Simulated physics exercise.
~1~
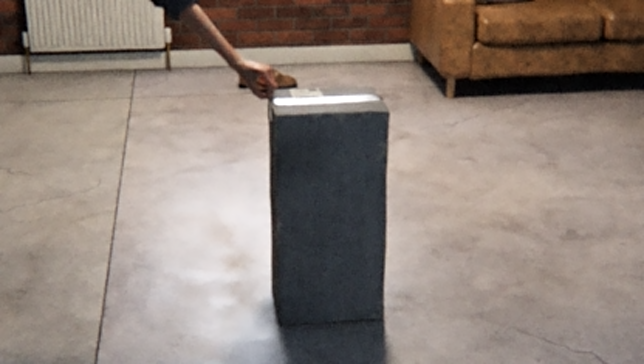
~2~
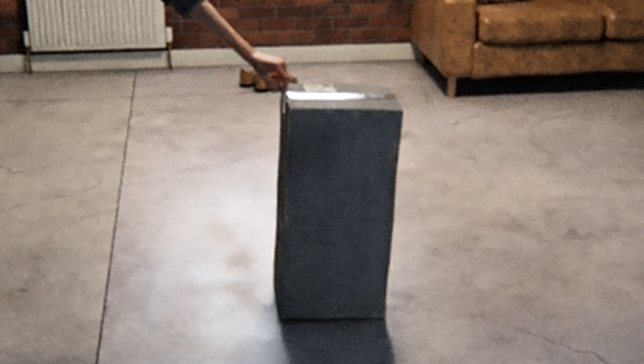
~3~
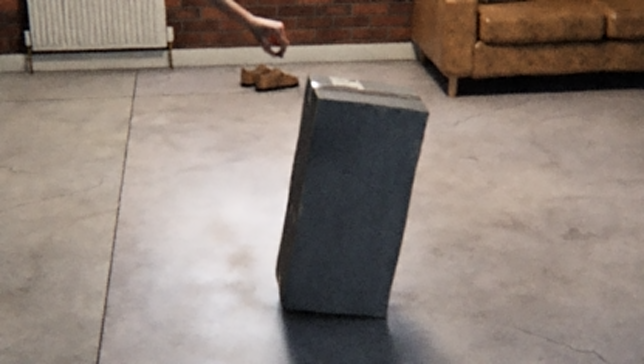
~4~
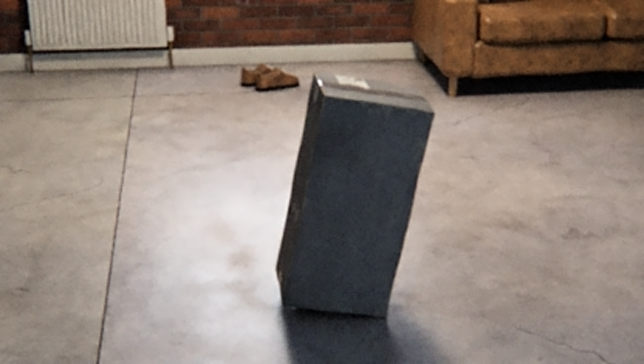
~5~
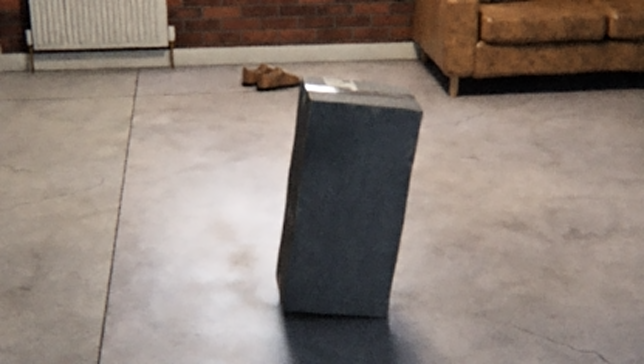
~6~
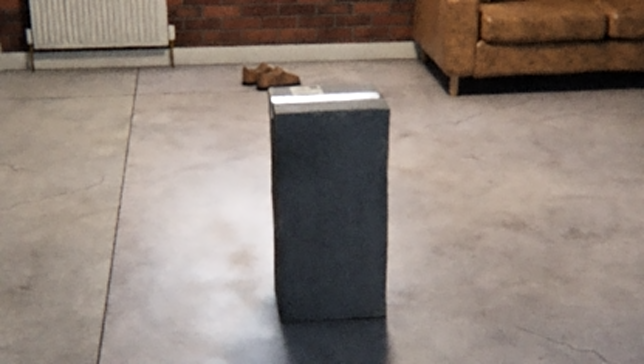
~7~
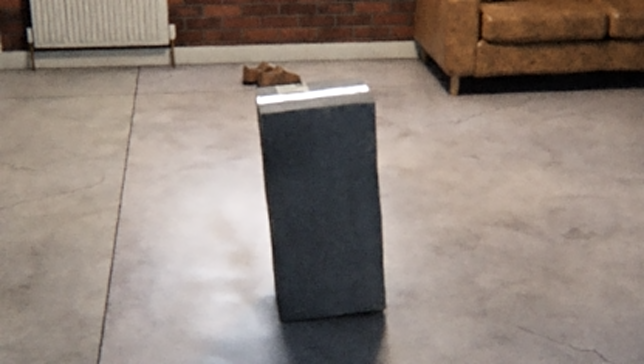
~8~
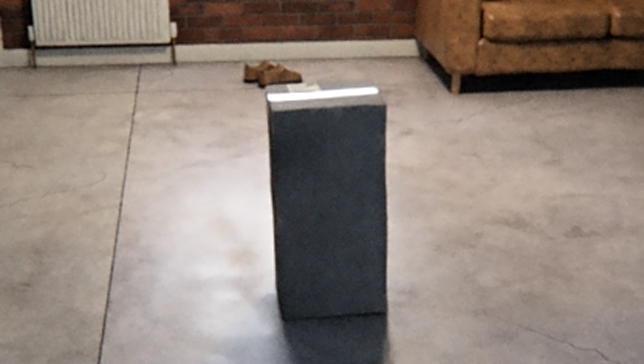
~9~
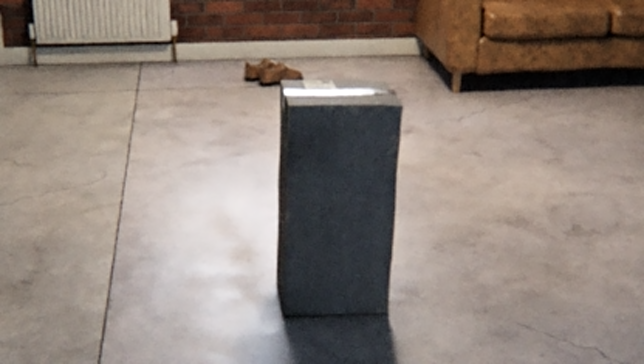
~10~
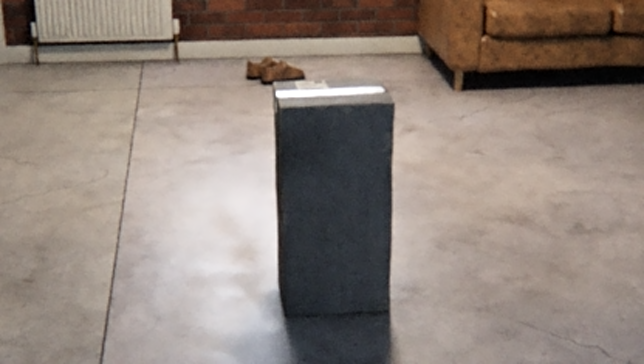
Tall grey box tipping right after a hand pushes its top, then rocking back left and wobbling before settling upright on its base.
